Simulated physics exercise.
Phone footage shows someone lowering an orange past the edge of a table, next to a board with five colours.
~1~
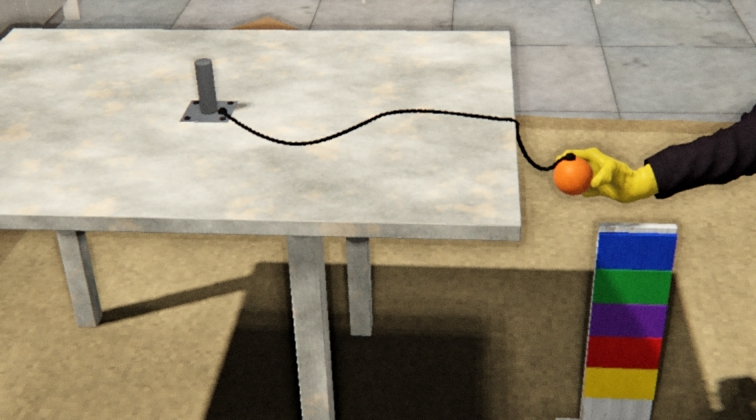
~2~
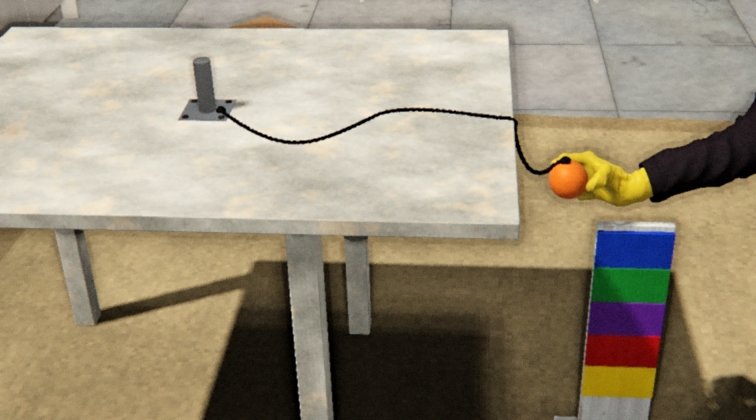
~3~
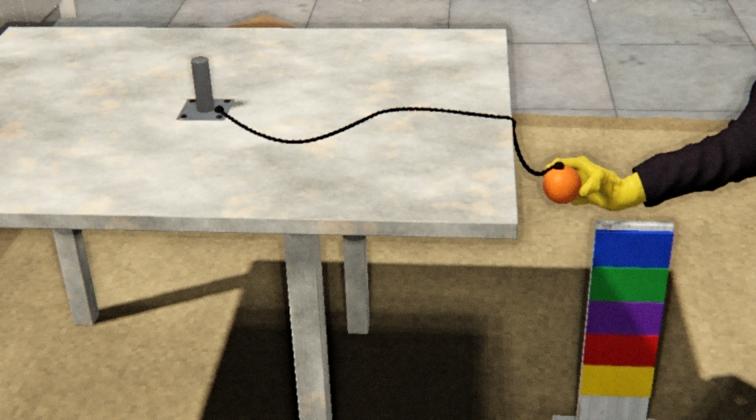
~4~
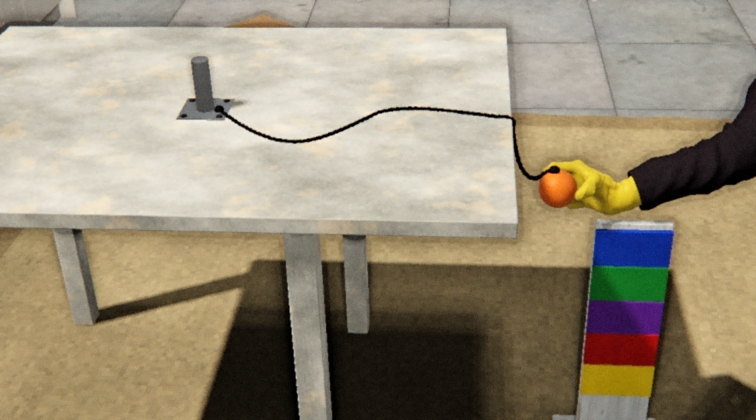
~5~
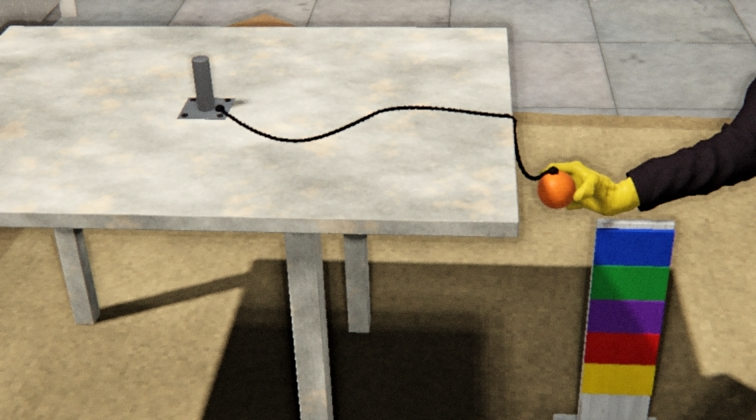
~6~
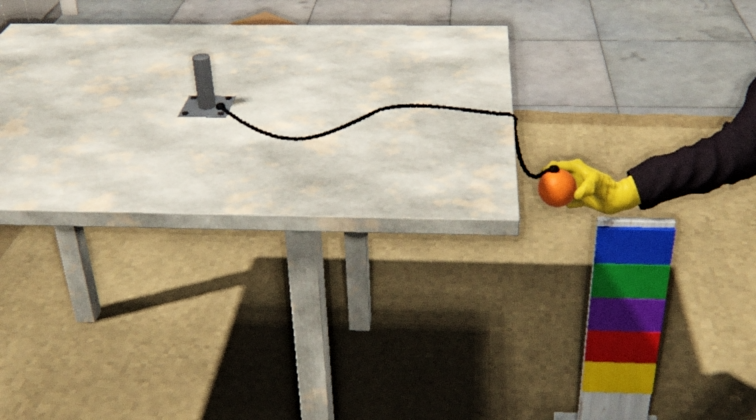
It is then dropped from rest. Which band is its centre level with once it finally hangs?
Green.
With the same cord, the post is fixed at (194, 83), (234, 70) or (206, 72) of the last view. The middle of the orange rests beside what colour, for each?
The first case gives blue, the second green and the third blue.
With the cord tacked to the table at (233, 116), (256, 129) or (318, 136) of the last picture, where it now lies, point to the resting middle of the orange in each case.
Estimated spots in sequence: (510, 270), (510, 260), (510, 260).
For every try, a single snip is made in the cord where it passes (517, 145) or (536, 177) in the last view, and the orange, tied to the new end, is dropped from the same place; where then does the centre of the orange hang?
Case by case it comes to about (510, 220) and then about (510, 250).
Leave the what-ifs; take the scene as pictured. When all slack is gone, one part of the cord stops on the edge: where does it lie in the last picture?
(460, 109).
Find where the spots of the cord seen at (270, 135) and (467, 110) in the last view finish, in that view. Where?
The first finishes about (303, 112) and the second about (515, 139).
Early on, orange near (544, 273); level with green.
Midway, orange near (479, 270); level with green.
Near the end, orange near (520, 279); level with green.
Finally, orange near (511, 280); level with green. Its centre hangs level with the green band.
